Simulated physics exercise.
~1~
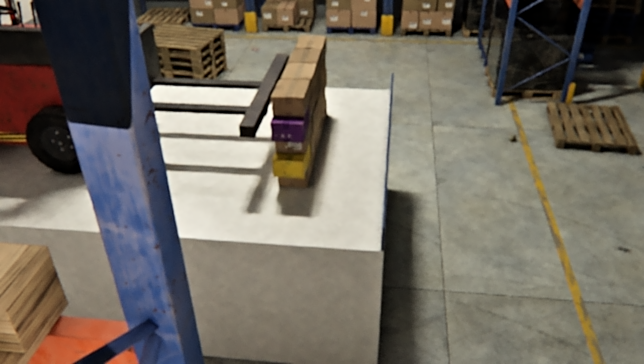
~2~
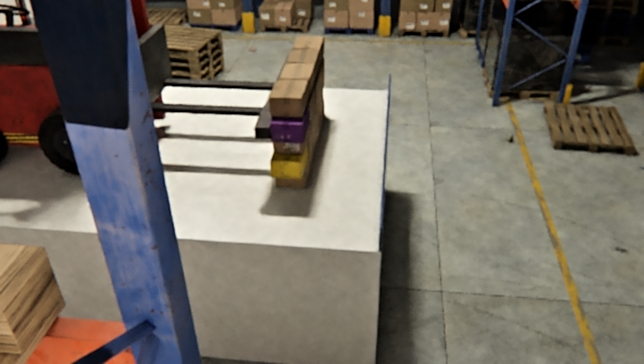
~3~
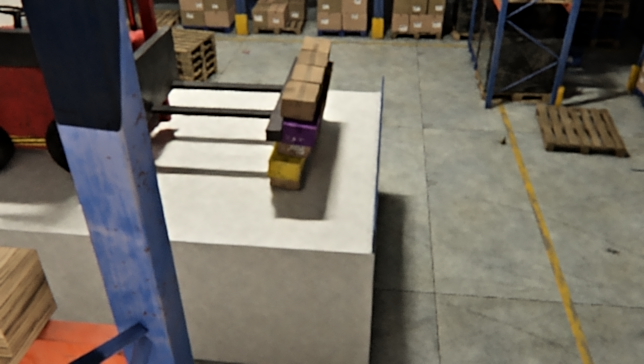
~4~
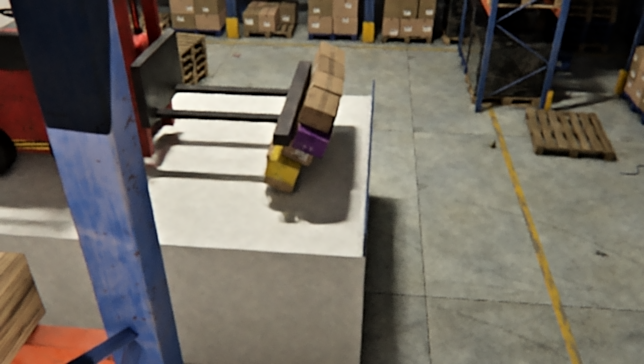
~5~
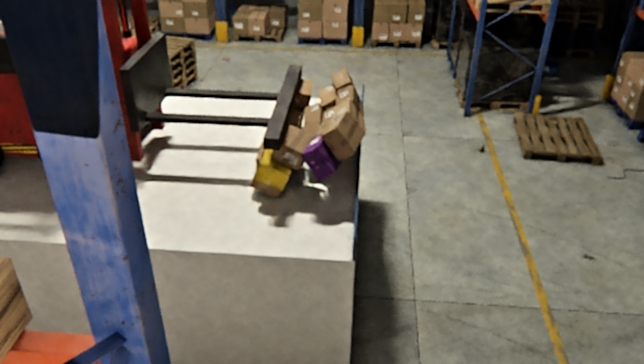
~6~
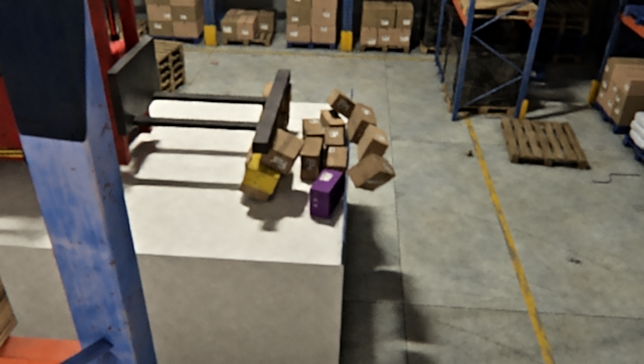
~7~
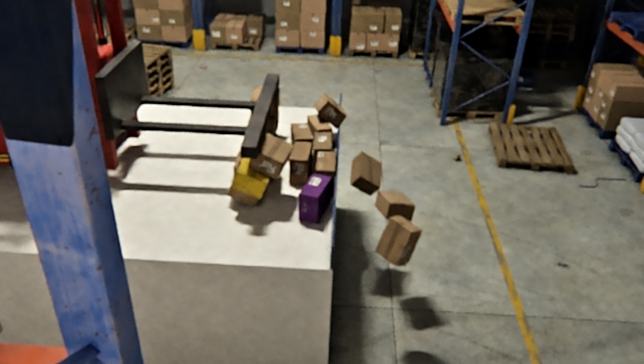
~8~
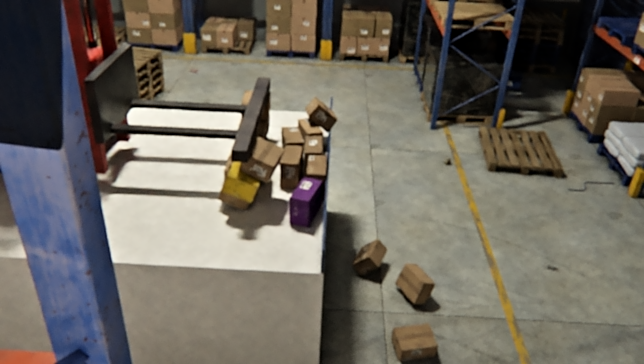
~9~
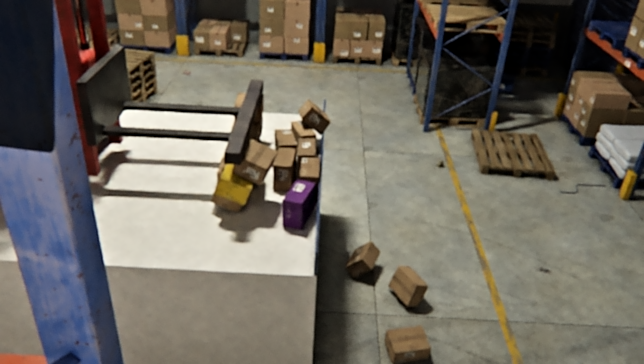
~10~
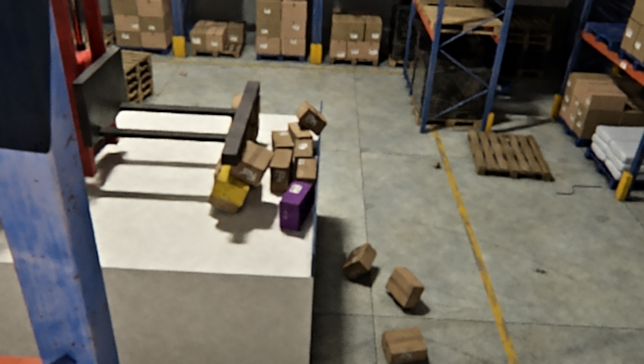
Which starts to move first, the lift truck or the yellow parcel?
The lift truck starts to move first, driving its beam to the right. The yellow parcel stays in place at first and only shifts and tips later.
